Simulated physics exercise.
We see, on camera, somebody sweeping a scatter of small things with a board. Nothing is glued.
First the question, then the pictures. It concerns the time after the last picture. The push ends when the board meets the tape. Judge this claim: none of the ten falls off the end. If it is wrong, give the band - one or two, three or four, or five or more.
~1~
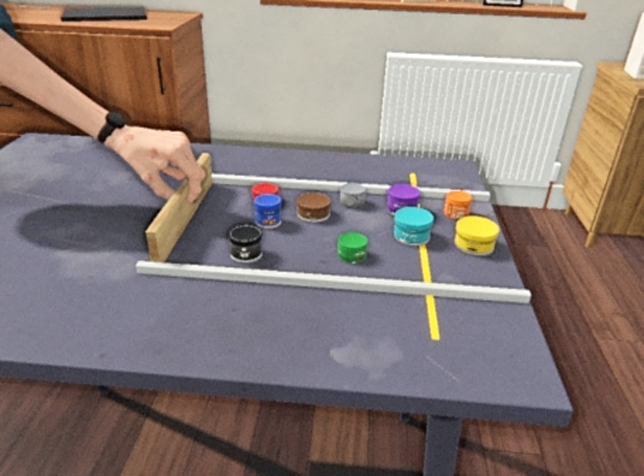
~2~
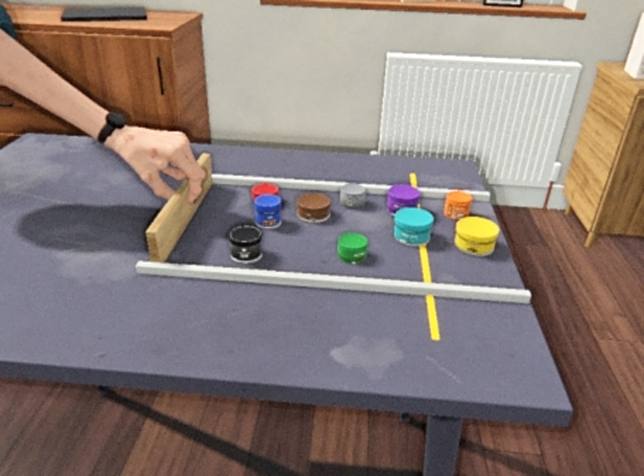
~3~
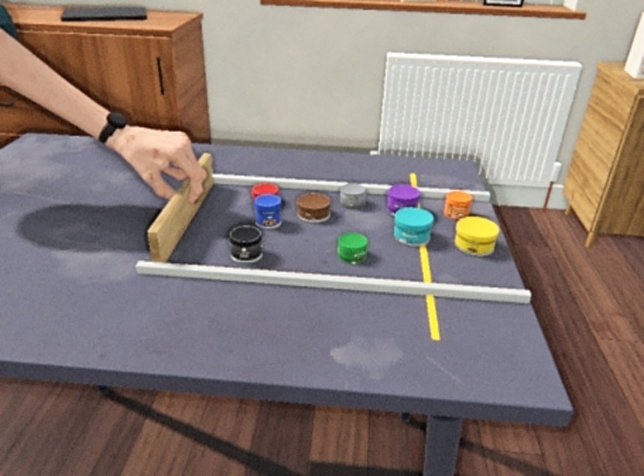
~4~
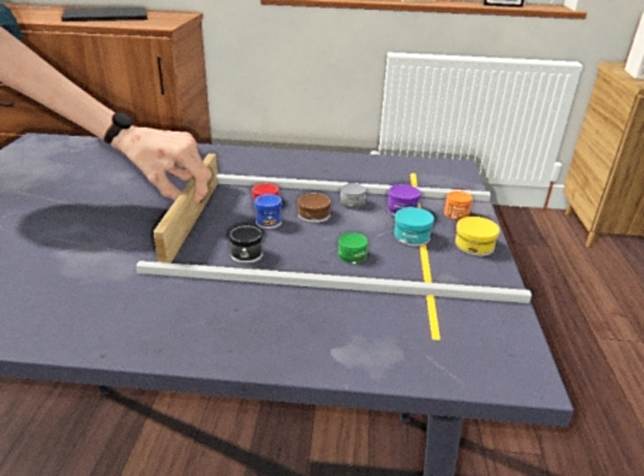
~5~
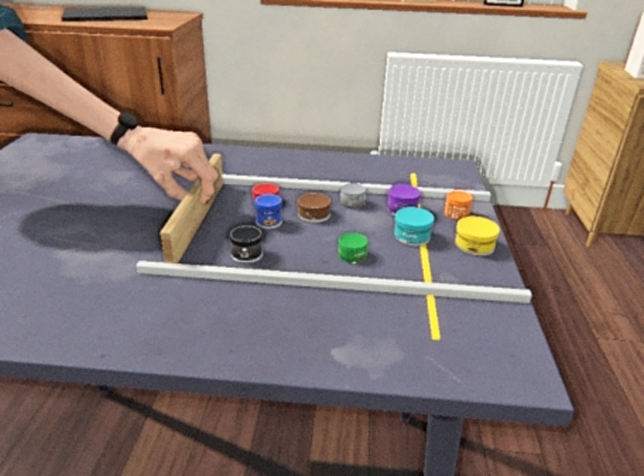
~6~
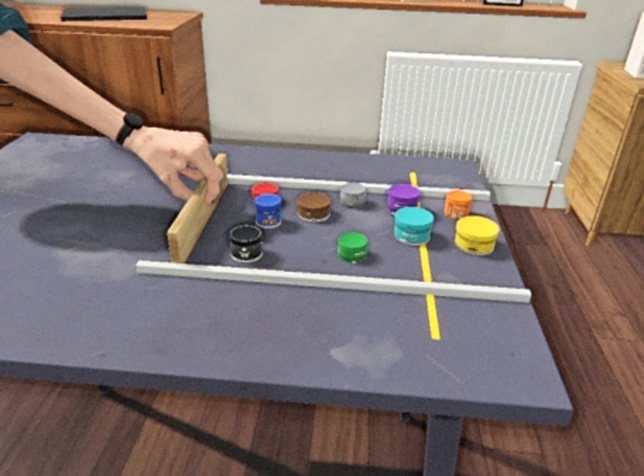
Right.
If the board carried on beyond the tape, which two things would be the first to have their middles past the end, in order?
The yellow tin first, then the orange tub.
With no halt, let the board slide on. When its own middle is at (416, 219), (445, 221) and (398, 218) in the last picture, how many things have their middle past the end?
By position: 0 / 2 / 0.
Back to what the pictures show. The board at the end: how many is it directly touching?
That comes to 5.
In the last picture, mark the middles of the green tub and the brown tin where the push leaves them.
Roughly (438, 246) for the first and roughly (437, 217) for the second.
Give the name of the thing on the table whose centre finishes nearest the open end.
I'd go with the yellow tin.
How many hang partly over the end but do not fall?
Count: 2.
A little later, none off yet; yellow tin at rest near (476, 236); orange tub at rest near (458, 205); turquoise pot at rest near (413, 226).
When it is over, the number that fall off is zero.
